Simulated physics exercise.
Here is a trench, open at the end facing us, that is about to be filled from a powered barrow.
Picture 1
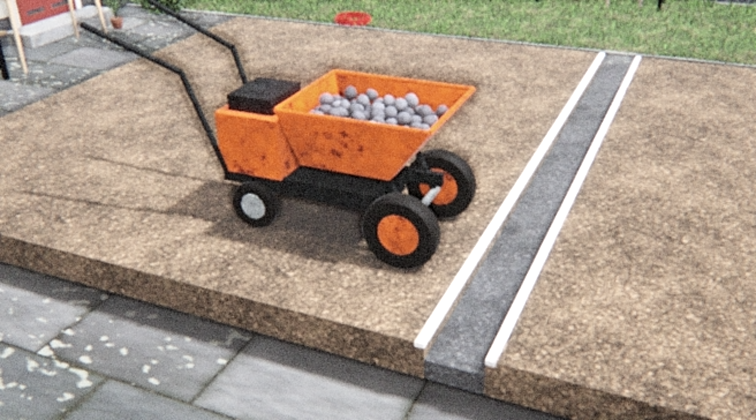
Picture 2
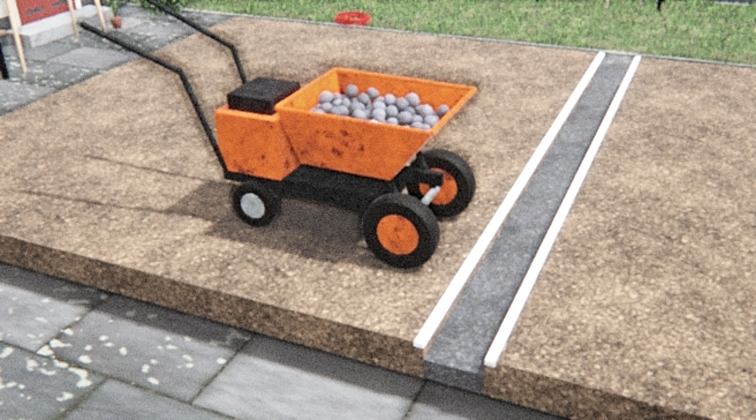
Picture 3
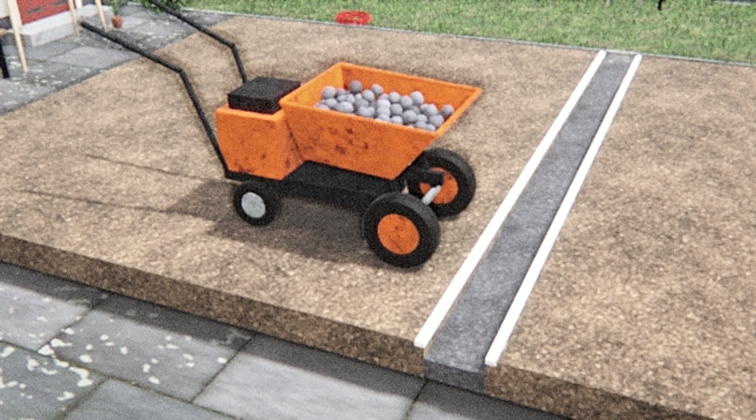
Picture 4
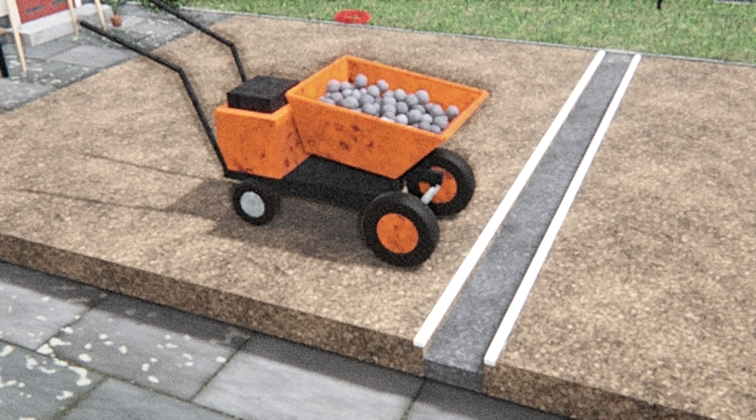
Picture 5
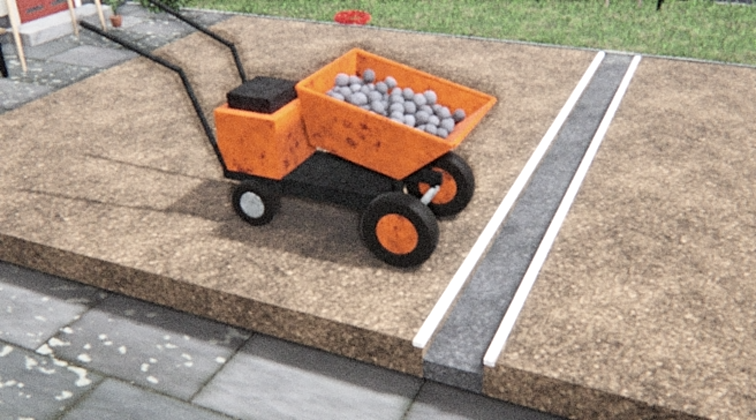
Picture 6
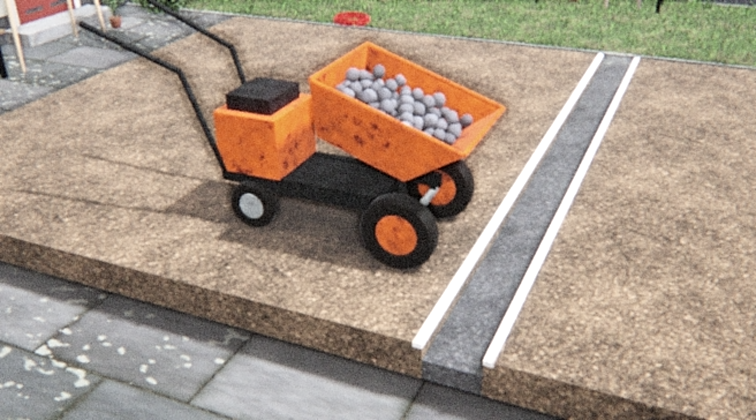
An orange barrow with black handles and a heap of grey, round cobbles in its skip stands on a brown, gritty slab, seen from above at an angle, with grey paving in front and grass behind. To its right, a narrow grey trench edged with two white strips runs back towards the grass. The skip, level at first, gradually tilts forward to the right, its back rising, while the wheels and camera stay still.
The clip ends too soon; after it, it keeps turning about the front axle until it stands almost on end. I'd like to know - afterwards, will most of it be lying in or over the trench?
The greater part of the load will drop clear of the trench.
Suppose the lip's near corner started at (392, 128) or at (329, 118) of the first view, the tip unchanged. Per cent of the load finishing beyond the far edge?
Try 1: 50 %. Try 2: 10 %.
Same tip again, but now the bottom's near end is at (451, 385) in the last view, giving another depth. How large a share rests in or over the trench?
The share would be roughly 10 per cent.
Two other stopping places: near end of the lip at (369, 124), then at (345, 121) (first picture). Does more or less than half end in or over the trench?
Well, parked at the first spot it'd be past the halfway mark, and at the second it'd be past the halfway mark.
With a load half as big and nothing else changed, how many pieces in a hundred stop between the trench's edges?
It would be around 10 per cent.
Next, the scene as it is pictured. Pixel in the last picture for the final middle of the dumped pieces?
Somewhere around (591, 270) in the final view.
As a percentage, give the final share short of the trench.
It works out to close to 0 per cent.
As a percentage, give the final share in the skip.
It works out to some 0 percent.
Soon, skip tipped steeply; all in the skip.
A while on, skip tipped right over; most in the skip; a small part beyond it; a stray few falling.
Towards the end, skip tipped right over; a small part in the skip; a stray few in or heaped over the trench; most beyond it.
Finally, skip tipped right over; a small part in or heaped over the trench; most beyond it.
